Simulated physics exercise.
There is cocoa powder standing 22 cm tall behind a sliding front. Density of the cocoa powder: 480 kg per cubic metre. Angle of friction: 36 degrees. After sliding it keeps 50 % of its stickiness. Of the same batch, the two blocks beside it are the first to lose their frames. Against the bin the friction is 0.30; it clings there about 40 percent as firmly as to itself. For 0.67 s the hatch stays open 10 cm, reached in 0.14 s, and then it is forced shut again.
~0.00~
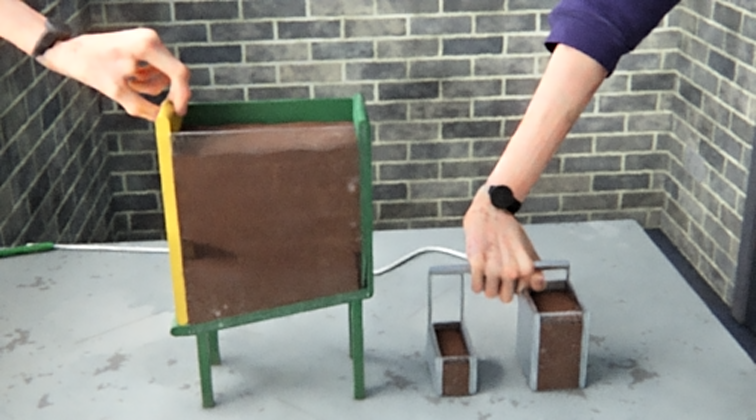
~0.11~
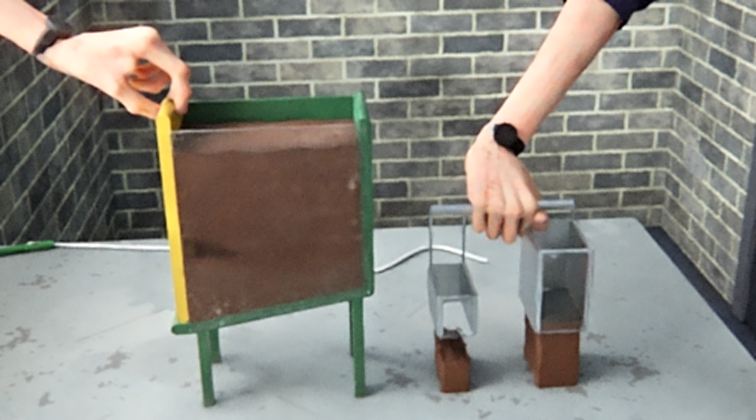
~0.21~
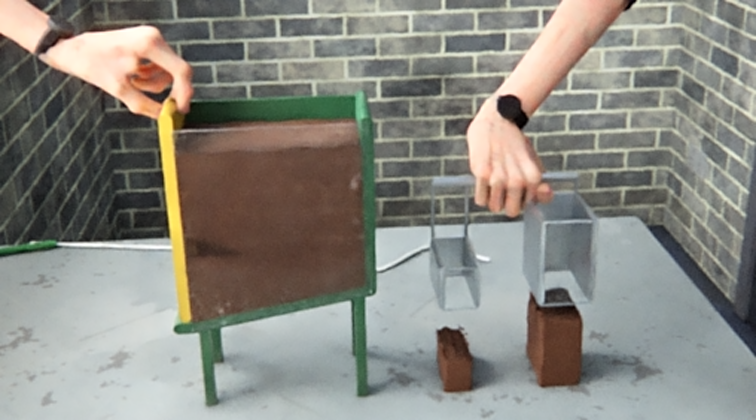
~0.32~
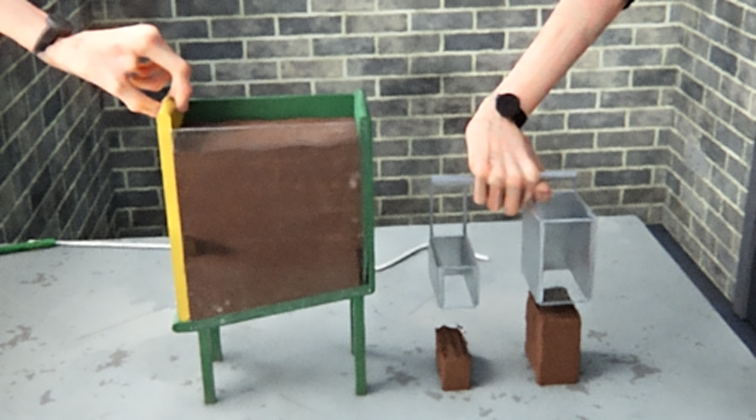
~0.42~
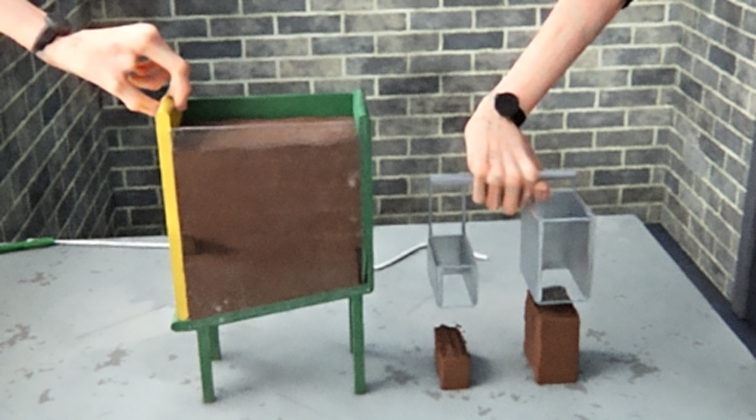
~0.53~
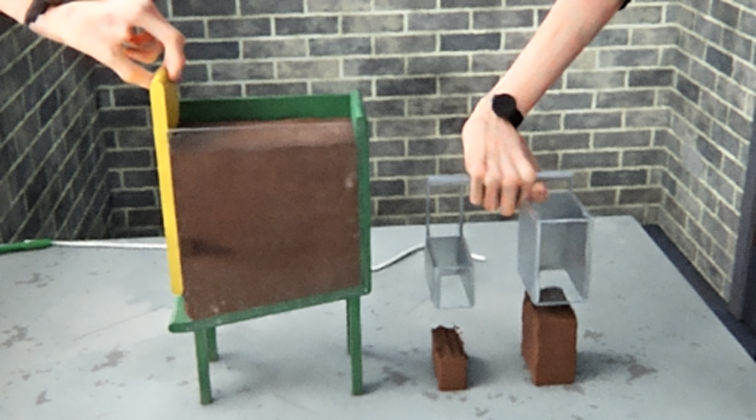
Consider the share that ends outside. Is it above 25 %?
No.
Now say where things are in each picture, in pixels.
In the first picture, top of the hatch at (162, 123), not yet moved; highest point of the cocoa powder at (308, 150); test blocks 4.5 cm, 9.6 cm high (left to right).
In the second picture, top of the hatch at (162, 121), not yet moved; highest point of the cocoa powder at (309, 148); test blocks 4.5 cm, 9.6 cm high (left to right).
In the third picture, top of the hatch at (164, 121), not yet moved; highest point of the cocoa powder at (311, 148); test blocks 4.5 cm, 9.6 cm high (left to right).
In the fourth picture, top of the hatch at (163, 119), not yet moved; highest point of the cocoa powder at (310, 146); test blocks 4.5 cm, 9.6 cm high (left to right).
In the fifth picture, top of the hatch at (162, 118), not yet moved; highest point of the cocoa powder at (308, 146); test blocks 4.5 cm, 9.6 cm high (left to right).
In the sixth picture, top of the hatch at (156, 89), moved 3.4 cm; highest point of the cocoa powder at (306, 147); test blocks 4.5 cm, 9.6 cm high (left to right).
By 0.73 s, the hatch is 10 cm open and 0 % is out.
By 0.97 s, the hatch is 10 cm open and 0 % is out.
By 1.20 s, the hatch is 10 cm open and 0 % is out.
By 1.44 s, the hatch is 2.6 cm open and 0 % is out.
By 1.73 s, at the end, the hatch is shut and 1 % is out.
